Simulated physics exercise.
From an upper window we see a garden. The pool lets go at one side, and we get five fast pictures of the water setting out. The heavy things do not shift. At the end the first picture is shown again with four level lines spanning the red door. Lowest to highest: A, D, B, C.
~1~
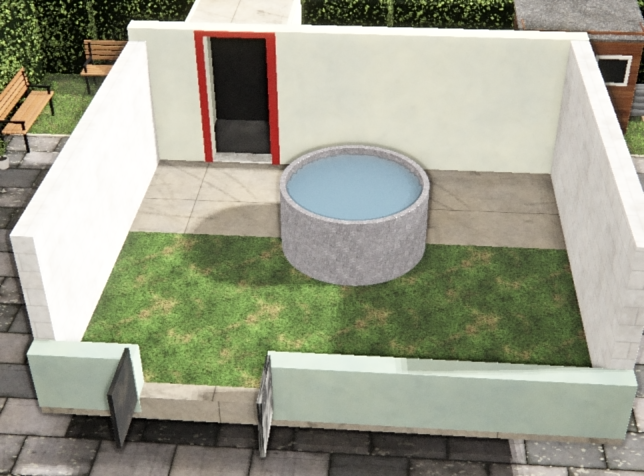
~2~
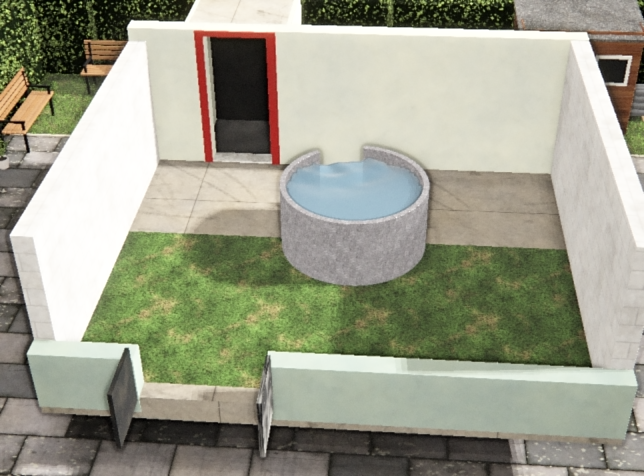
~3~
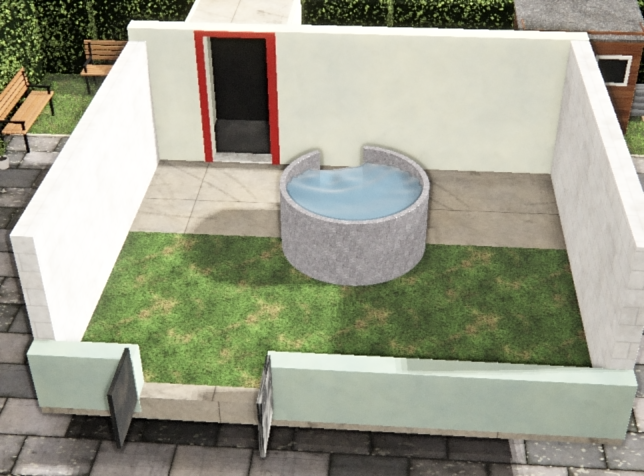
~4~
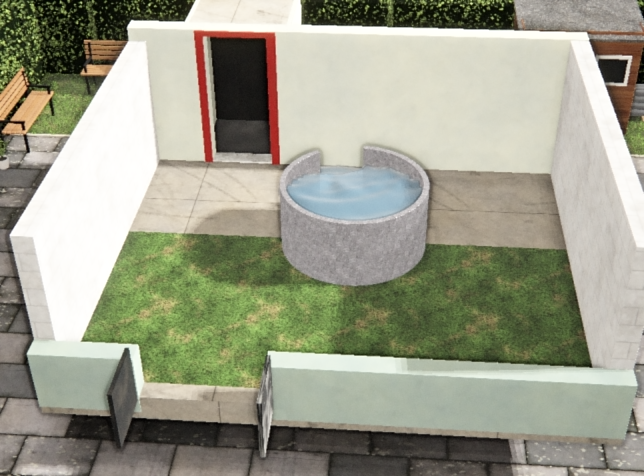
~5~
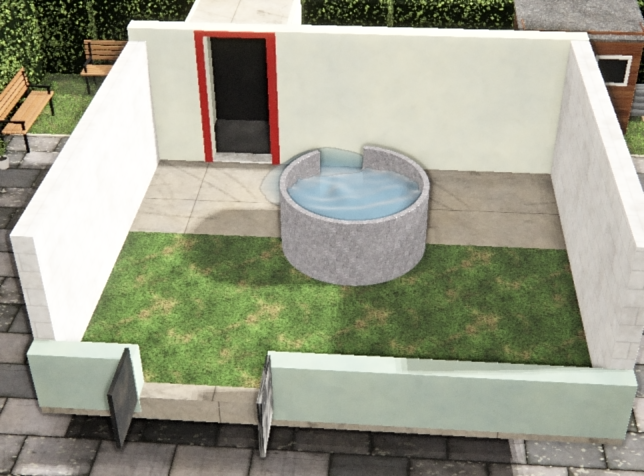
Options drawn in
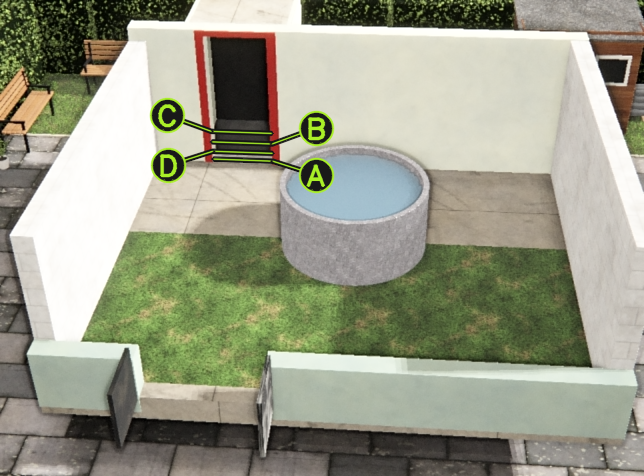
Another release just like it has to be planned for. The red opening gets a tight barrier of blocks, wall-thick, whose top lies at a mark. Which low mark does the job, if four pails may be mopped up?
The limit is D.
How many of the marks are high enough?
Three.
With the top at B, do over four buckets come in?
No.
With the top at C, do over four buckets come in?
No.
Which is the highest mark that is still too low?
Mark A.
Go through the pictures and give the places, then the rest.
The first picture shows water in the pool at rest, its middle at (354, 187); foot of the red doorway at (243, 162); open gate at (203, 344).
In the second picture, water covers 1 % of the ground, its front hidden from here.
In the third picture, water covers 2 % of the ground, its front hidden from here.
In the fourth picture, water covers 5 % of the ground, its front hidden from here.
The fifth picture shows front seen at (282, 164), 8 % of the ground wet.
On the marked copy, A at (243, 160); B at (242, 142); C at (241, 132); D at (242, 152); from the bottom up A, D, B, C.
For mark A, about 10 bucketfuls get in.
For mark B, nothing gets over.
For mark C, nothing gets over.
For mark D, a splash gets over, under a bucket.
